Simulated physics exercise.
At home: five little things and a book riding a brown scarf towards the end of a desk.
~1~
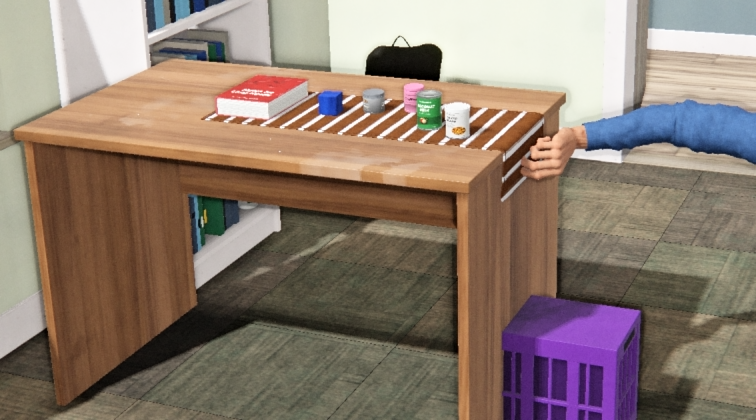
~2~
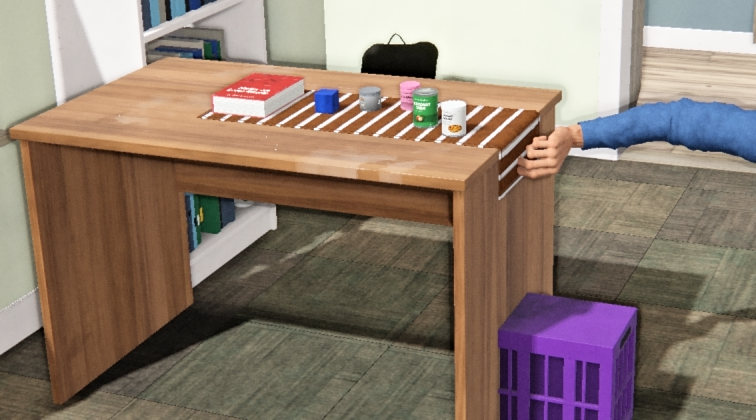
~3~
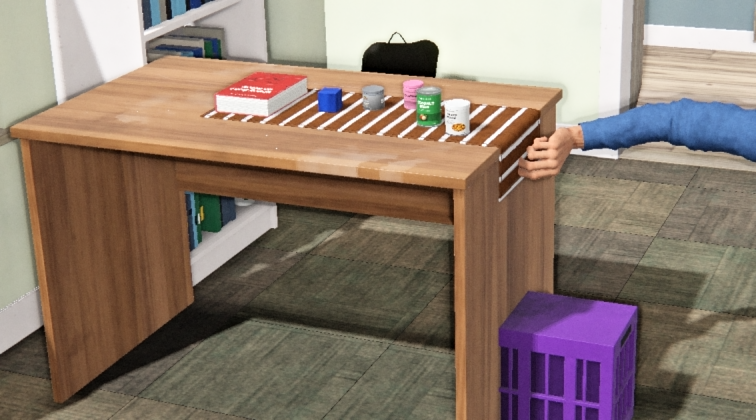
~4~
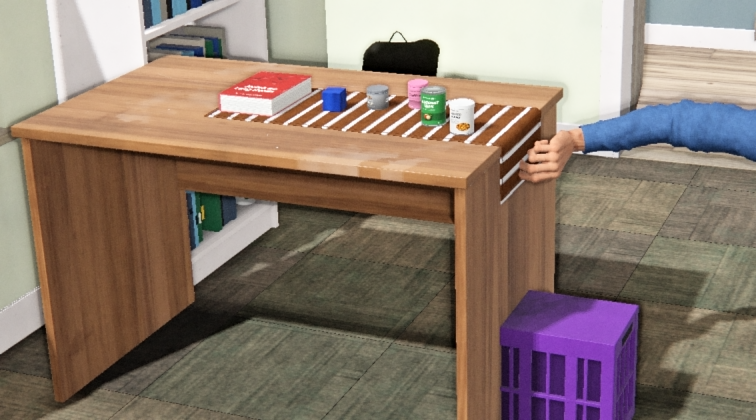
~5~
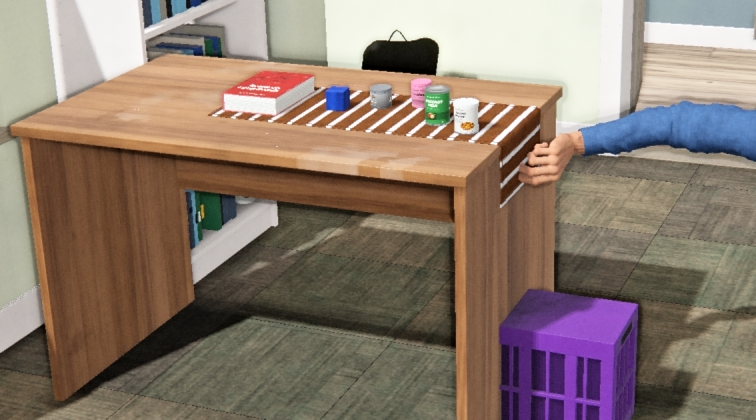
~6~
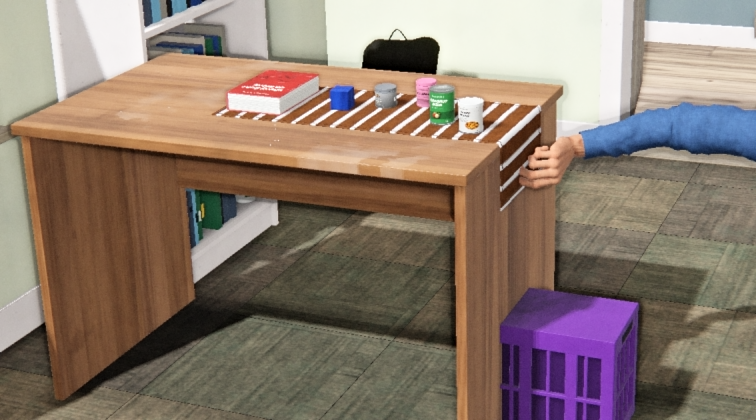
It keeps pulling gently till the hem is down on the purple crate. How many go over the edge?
The count of fallen things is three.
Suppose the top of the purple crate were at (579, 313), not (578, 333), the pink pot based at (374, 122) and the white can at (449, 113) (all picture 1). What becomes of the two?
The pink pot stays on, the white can comes down.
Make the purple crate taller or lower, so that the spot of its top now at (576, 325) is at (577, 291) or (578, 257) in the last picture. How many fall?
In that case 2 and 1.
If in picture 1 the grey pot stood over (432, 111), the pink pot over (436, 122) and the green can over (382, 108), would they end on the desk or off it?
The grey pot comes down, the pink pot comes down, the green can does not fall.
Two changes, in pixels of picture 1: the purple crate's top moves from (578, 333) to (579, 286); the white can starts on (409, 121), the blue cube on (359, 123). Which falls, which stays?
The white can keeps its place on top, the blue cube holds on.
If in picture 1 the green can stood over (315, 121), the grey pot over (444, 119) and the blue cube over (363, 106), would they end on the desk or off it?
The green can remains up, the grey pot is carried off, the blue cube holds on.
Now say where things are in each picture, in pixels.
In the first picture, hem (502, 201); white can (457, 106); green can (429, 93); pink pot (414, 86); grey pot (374, 92); blue cube (330, 93); top of the crate (578, 333).
In the second picture, hem (499, 200); white can (454, 104).
In the third picture, hem (499, 202); green can (429, 90).
In the fourth picture, hem (501, 204); pink pot (418, 82); top of the crate (576, 328).
In the fifth picture, hem (500, 207); grey pot (381, 87).
In the sixth picture, hem (501, 211); white can (471, 101); green can (442, 88); pink pot (426, 81); grey pot (385, 86); blue cube (342, 88).
Soon after, hem near (524, 274); white can and green can gone.
After that, hem on the crate; white can, green can and pink pot gone.
In the end, hem on the crate; white can, green can and pink pot gone. It carries off three.
